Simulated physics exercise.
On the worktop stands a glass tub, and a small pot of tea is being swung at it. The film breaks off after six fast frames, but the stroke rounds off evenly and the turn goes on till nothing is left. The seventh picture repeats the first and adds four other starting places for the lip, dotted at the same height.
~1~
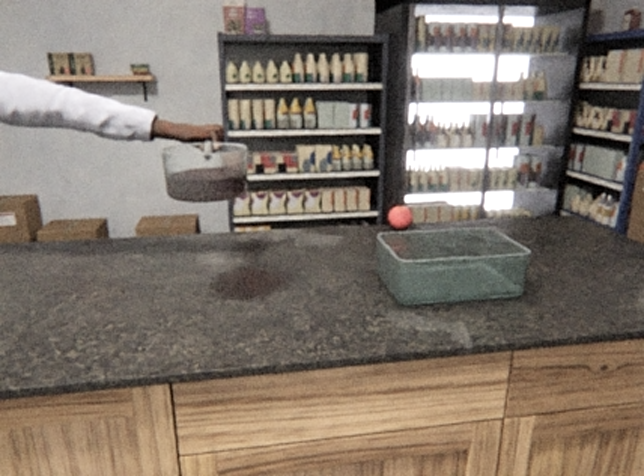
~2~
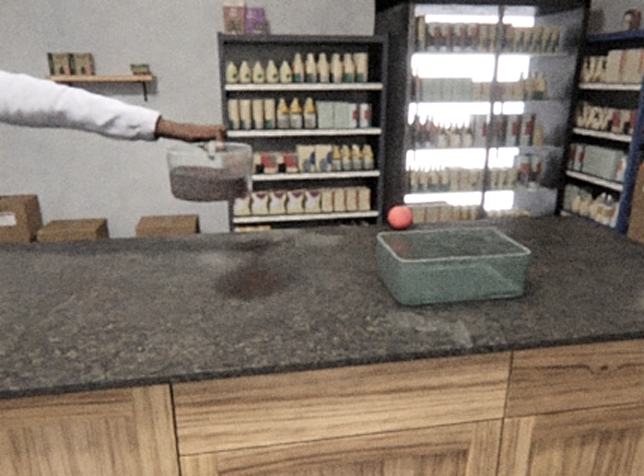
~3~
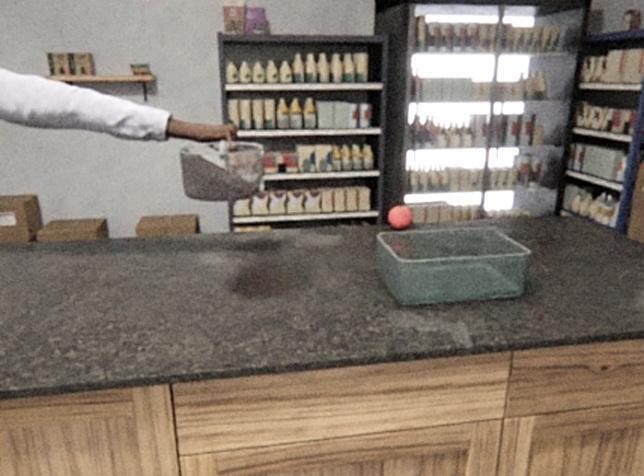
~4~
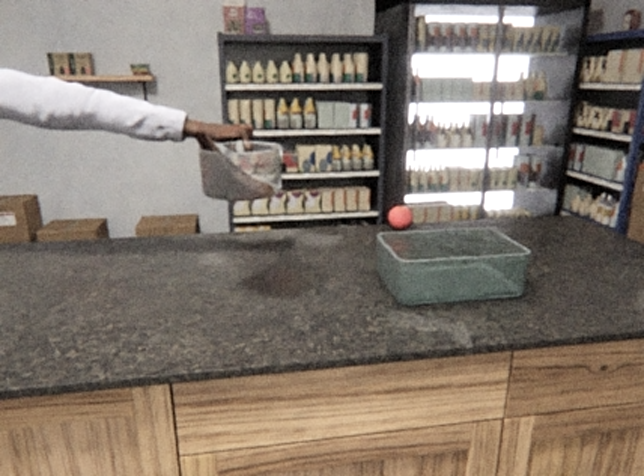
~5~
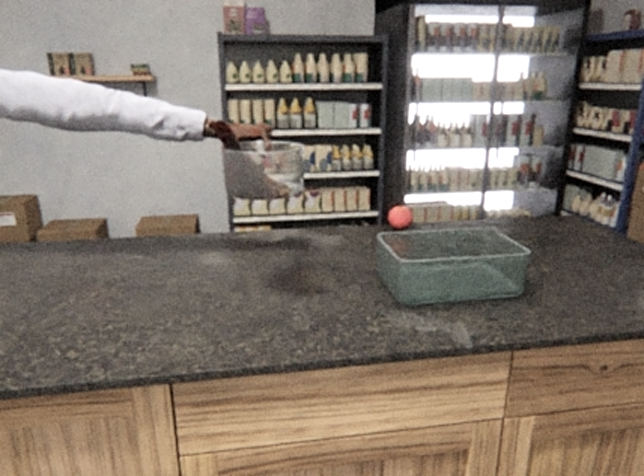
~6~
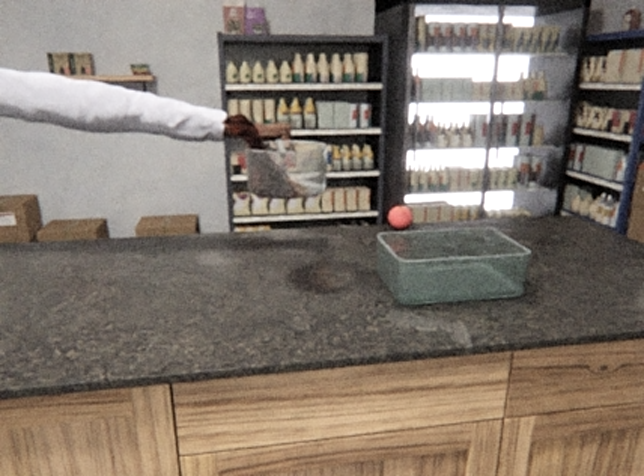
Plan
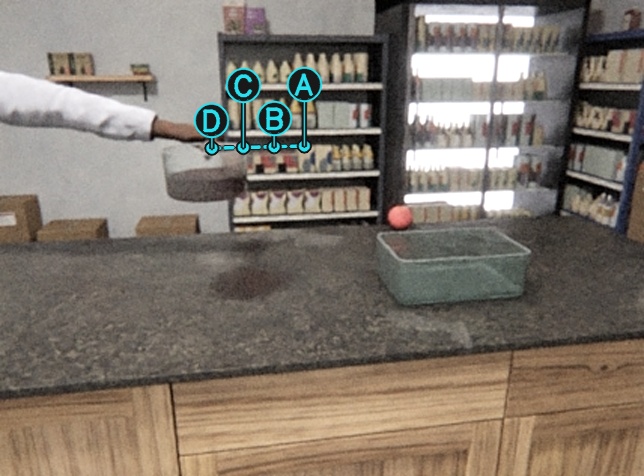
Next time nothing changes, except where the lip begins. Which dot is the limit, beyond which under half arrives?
B.
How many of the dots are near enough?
Two.
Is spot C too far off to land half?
Yes, it does.
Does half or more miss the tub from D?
Yes, that goes wrong.
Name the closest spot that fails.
The answer is C.
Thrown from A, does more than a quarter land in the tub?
Yes, clearly.
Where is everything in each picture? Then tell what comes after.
The first picture shows upright, lip at (245, 147); tub from (396, 303) to (522, 294); nothing has left yet.
The second picture shows upright, lip at (249, 147); nothing has left yet.
The third picture shows upright, lip at (262, 147); nothing has left yet.
The fourth picture shows upright, lip at (280, 146); tea is over the rim, down to (211, 148).
The fifth picture shows upright, lip at (302, 146); tea is over the rim, down to (226, 147).
The sixth picture shows upright, lip at (324, 145); tea is over the rim, down to (253, 147).
In cyan, A at (304, 146); B at (274, 146); C at (243, 147); D at (211, 148).
For spot A, about 81 % lands in the tub, 7 % falls short and 12 % goes beside or beyond.
For spot B, about 77 % lands in the tub, 16 % falls short and 8 % goes beside or beyond.
For spot C, about 33 % lands in the tub, 60 % falls short and 7 % goes beside or beyond.
For spot D, about 22 % lands in the tub, 75 % falls short and 3 % goes beside or beyond.
